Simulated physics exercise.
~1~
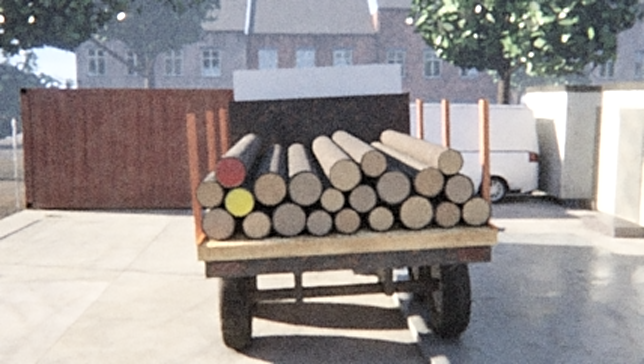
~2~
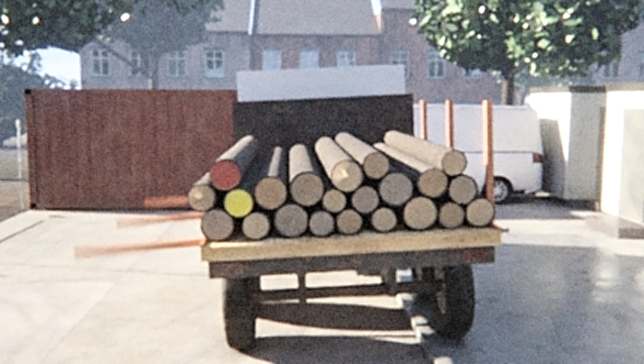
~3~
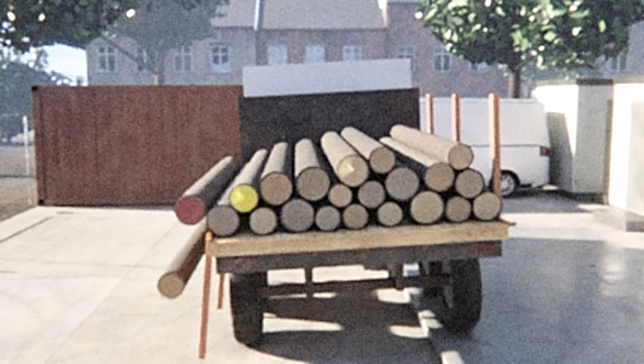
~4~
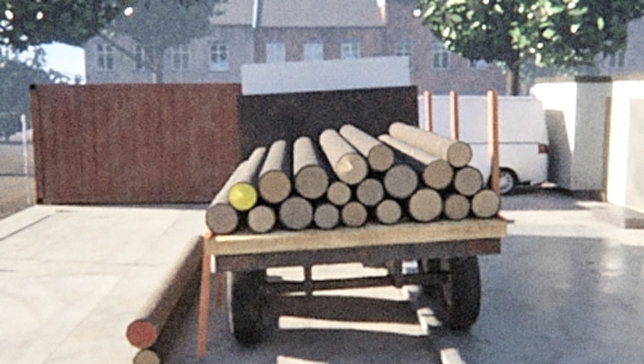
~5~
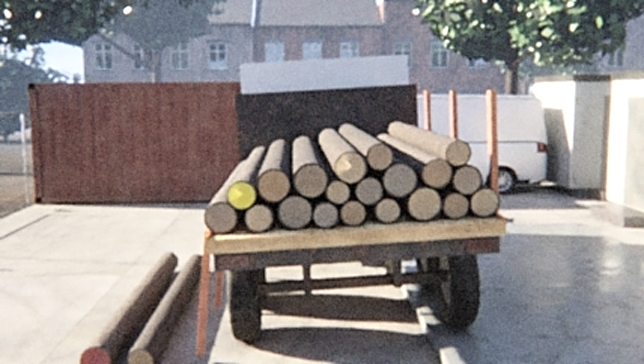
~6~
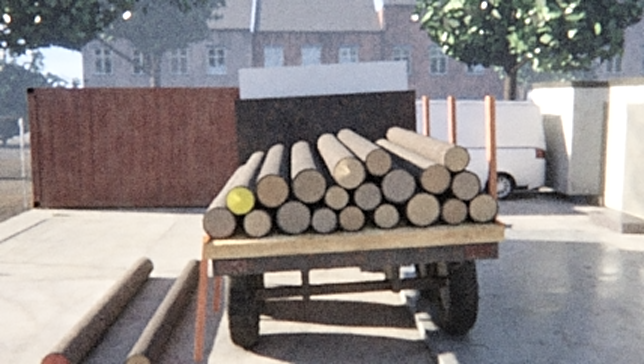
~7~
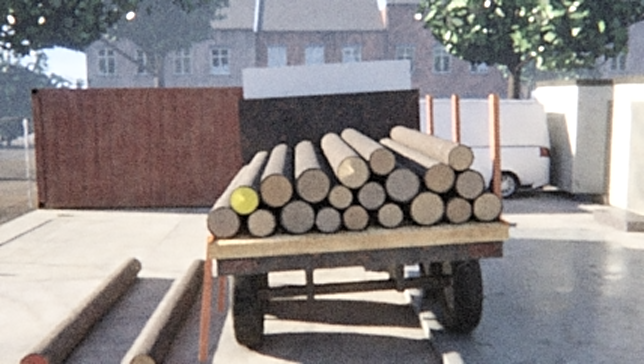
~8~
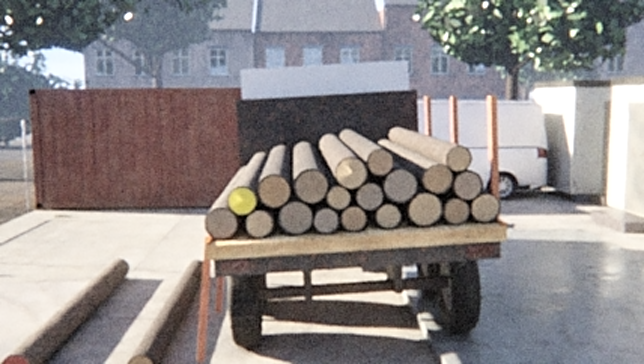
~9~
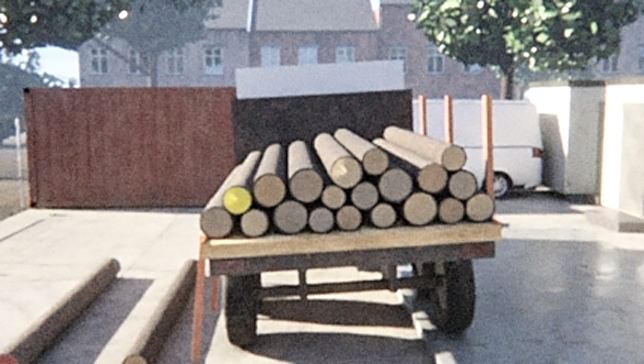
The posts on the left side of a parked flatbed loaded with logs swung down, and the red-ended log and another beside it dropped off and rolled left on the ground, while the yellow-ended one stayed on the deck with the rest.
